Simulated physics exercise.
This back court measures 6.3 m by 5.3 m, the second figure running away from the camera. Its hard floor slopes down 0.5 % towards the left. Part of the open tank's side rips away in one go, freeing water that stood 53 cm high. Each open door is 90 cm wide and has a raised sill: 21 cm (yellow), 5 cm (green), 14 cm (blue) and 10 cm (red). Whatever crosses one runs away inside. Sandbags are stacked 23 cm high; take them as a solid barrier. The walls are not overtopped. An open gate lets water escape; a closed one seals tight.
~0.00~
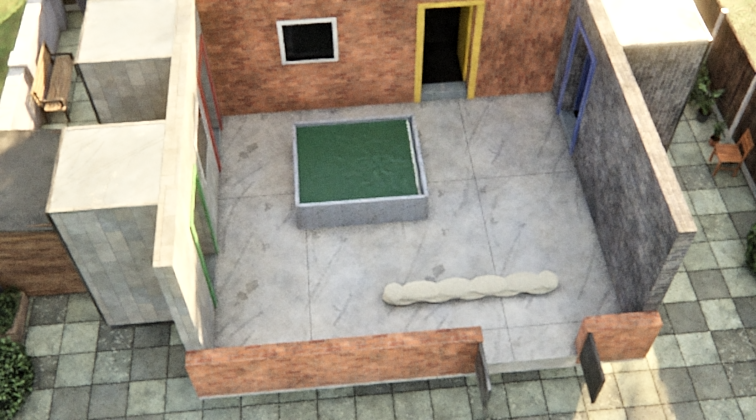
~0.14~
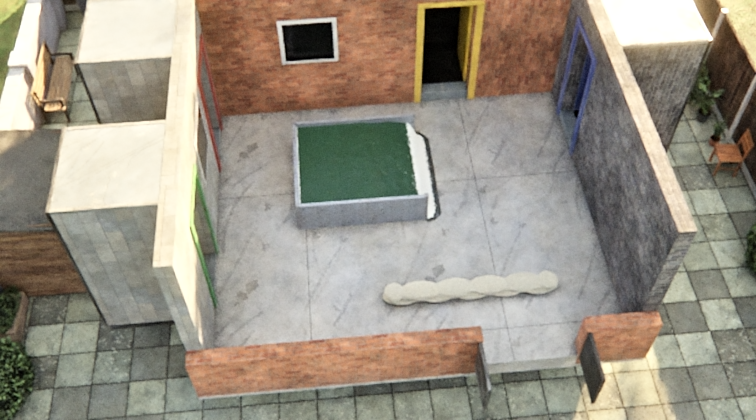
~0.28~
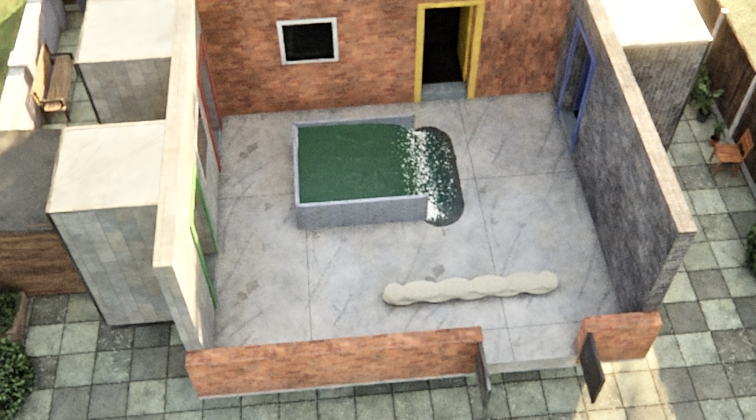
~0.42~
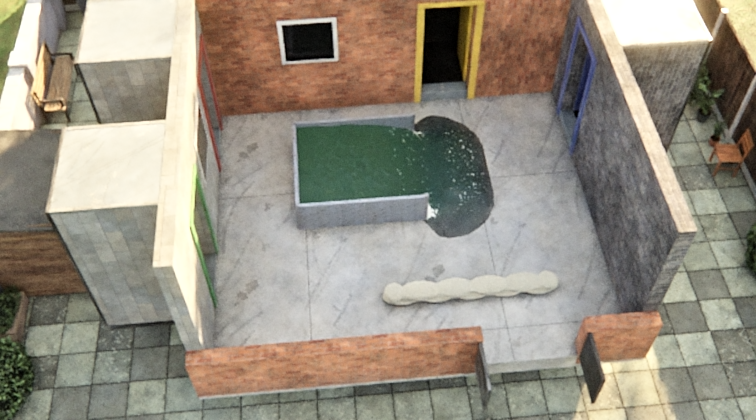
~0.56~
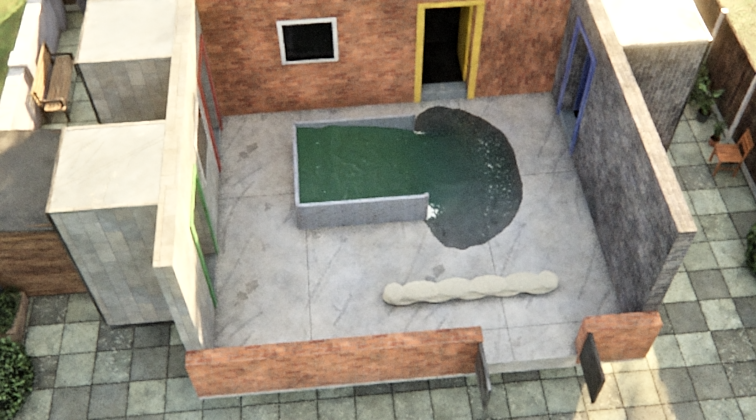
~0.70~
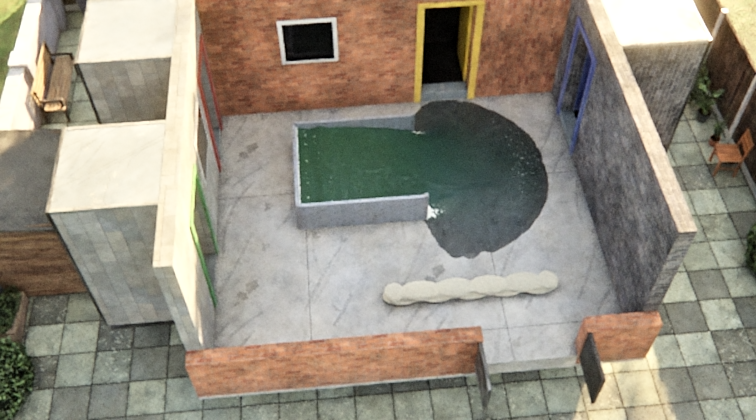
Dark green water poured out through the open right side of a raised tank in a walled courtyard, foaming white at first, then spreading across the grey floor in a widening, rounded pool.
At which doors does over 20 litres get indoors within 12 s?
Door by door: At the yellow door it keeps below the limit; at the green door it exceeds the limit; at the blue door it passes the limit; at the red door it stays under the limit.
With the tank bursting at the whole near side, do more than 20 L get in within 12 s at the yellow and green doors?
Then: Yellow below, green past it.
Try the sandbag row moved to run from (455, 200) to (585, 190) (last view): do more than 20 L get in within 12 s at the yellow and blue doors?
Then: Yellow below, blue past it.
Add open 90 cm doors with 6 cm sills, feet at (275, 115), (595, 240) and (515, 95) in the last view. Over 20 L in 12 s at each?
In turn: Under, over, past it.
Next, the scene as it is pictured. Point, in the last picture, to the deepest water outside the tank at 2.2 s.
Around (546, 103).
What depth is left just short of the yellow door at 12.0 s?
Roughly 5.0 cm deep.
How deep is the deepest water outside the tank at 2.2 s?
Roughly 33 cm.
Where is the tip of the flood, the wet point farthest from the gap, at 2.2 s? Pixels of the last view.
Around (616, 327).
After 1.4 s water covers 35 % of the floor and is deepest (27 cm) near (566, 167); yellow door 7 cm at the sill, 0 L in, green door not reached, blue door 24 cm at the sill, 4 L in, red door not reached.
After 2.2 s water covers 35 % of the floor and is deepest (33 cm) near (546, 103); yellow door 6 cm at the sill, 0 L in, green door not reached, blue door 27 cm at the sill, 35 L in, red door not reached.
After 3.5 s water covers 40 % of the floor and is deepest (25 cm) near (619, 337); yellow door 11 cm at the sill, 0 L in, green door not reached, blue door 20 cm at the sill, 96 L in, red door not reached.
After 7.0 s water covers 85 % of the floor and is deepest (14 cm) near (231, 127); yellow door 7 cm at the sill, 0 L in, green door not reached, blue door 6 cm at the sill, 106 L in, red door 10 cm at the sill, 0 L in.
After 12.0 s water covers 95 % of the floor and is deepest (10 cm) near (213, 373); yellow door 5 cm at the sill, 0 L in, green door 8 cm at the sill, 44 L in, blue door 4 cm at the sill, 106 L in, red door 5 cm at the sill, 2 L in.
